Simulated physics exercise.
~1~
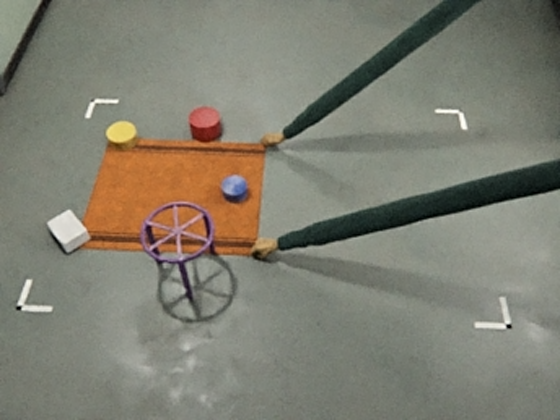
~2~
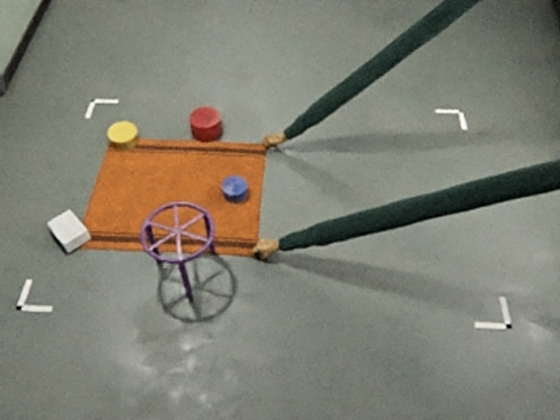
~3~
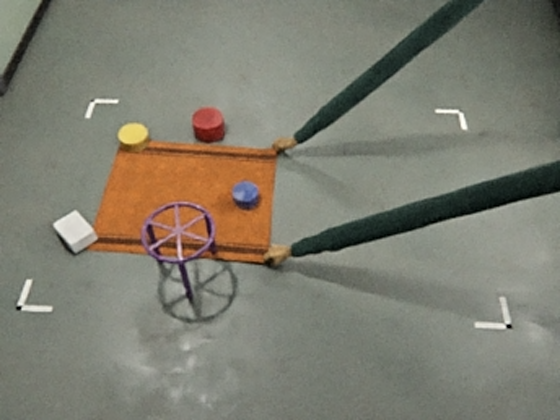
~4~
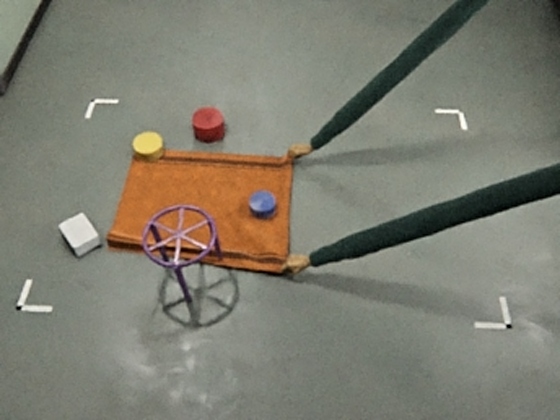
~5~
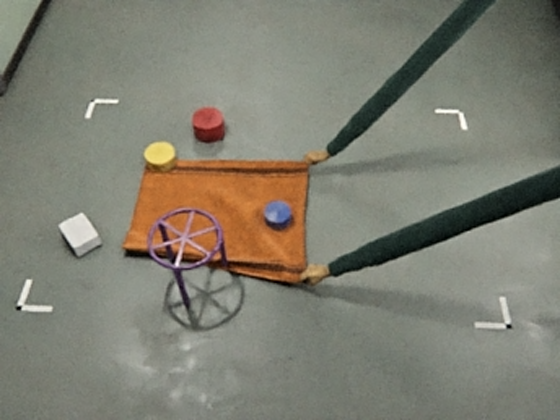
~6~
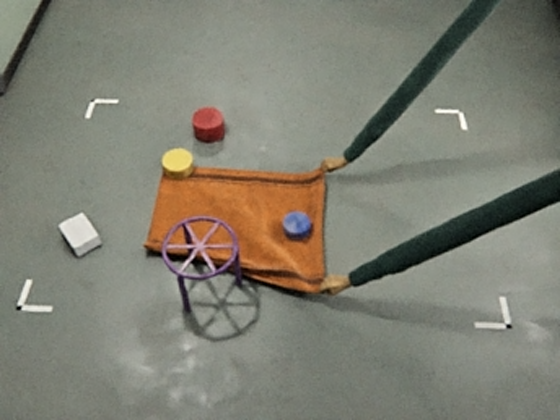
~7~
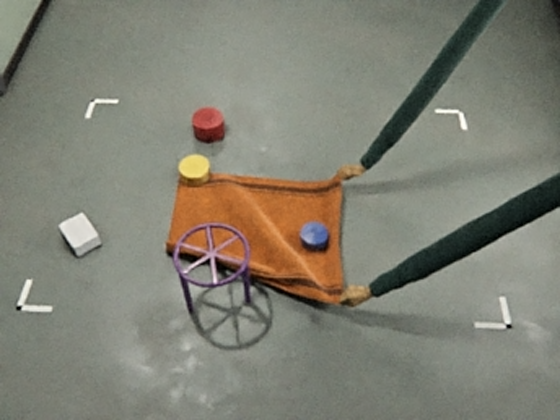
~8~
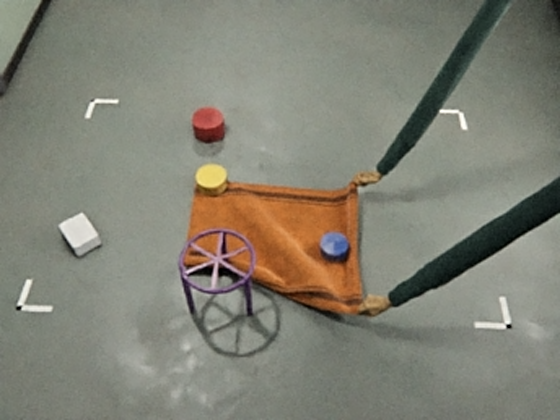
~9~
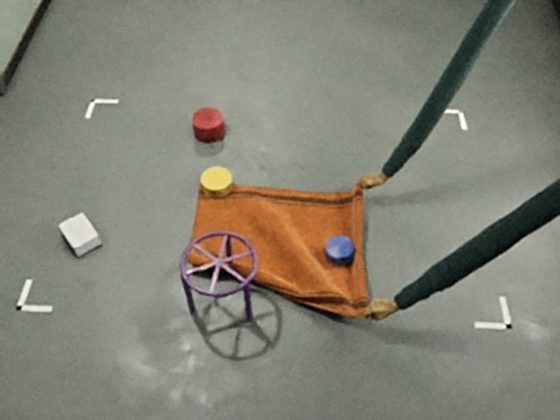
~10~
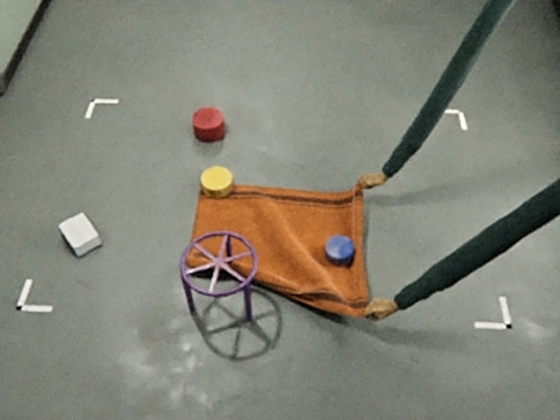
An orange mat is dragged right and slightly toward the viewer by two dark-sleeved arms, carrying a blue tub and a yellow bucket, then nudging a purple stool along; the white box shifts slightly and is left behind, the red tub stays put, and everything ends at rest.
